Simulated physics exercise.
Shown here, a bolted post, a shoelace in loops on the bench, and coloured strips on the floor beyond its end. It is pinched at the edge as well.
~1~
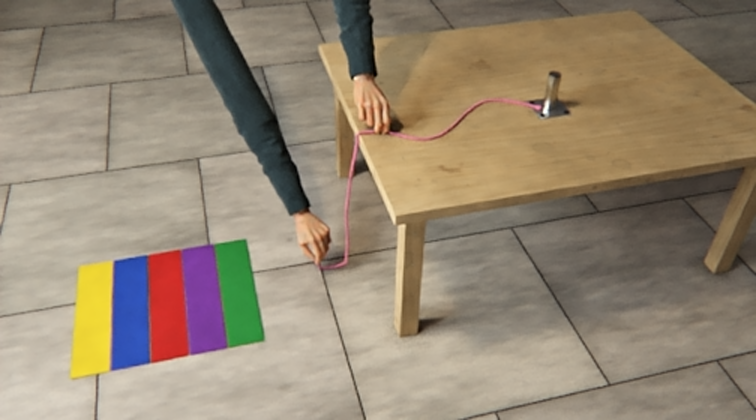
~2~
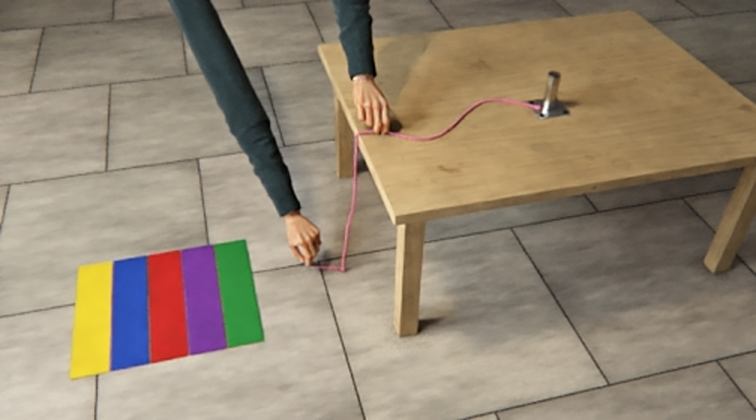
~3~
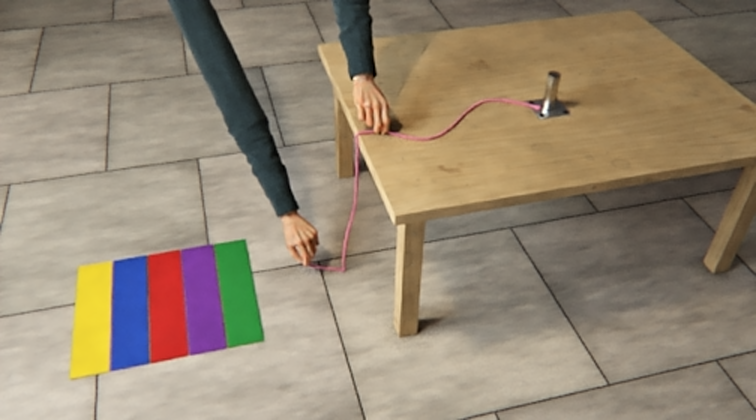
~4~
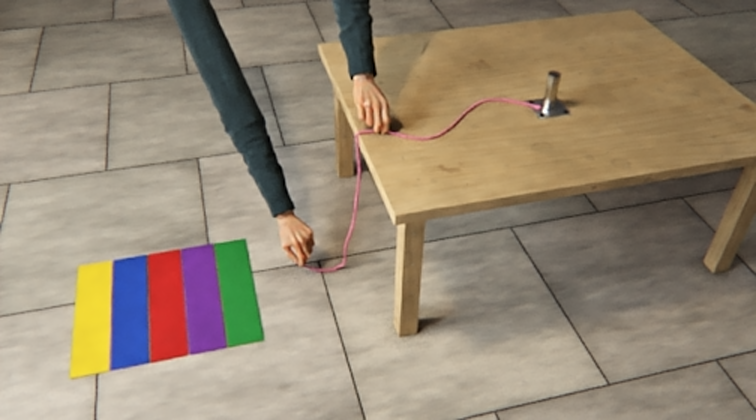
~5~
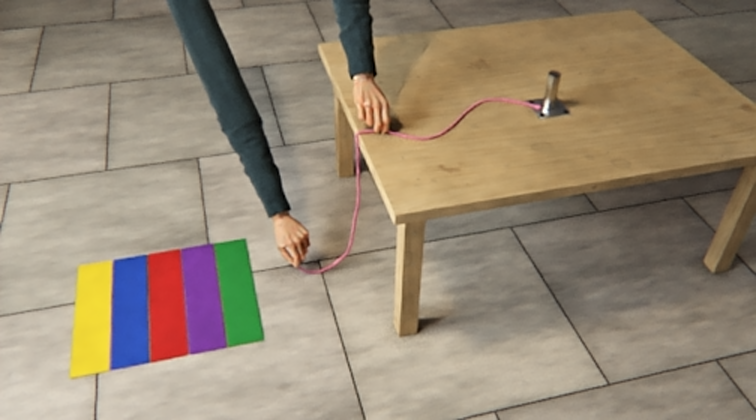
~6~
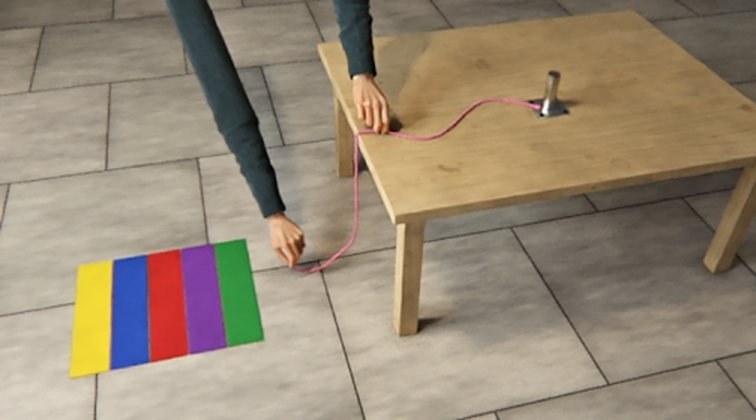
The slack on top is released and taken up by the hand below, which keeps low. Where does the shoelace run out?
It halts on the red strip.
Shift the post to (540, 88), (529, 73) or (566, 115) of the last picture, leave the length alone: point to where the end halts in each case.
The places are (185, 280), (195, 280) and (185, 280).
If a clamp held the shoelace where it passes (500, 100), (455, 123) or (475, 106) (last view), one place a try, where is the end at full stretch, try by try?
Near (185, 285), (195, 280) and (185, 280).
A little later, end near (239, 273); over green.
Next, end near (196, 281); over purple.
When it is tight, end near (169, 285); over red. Over red.
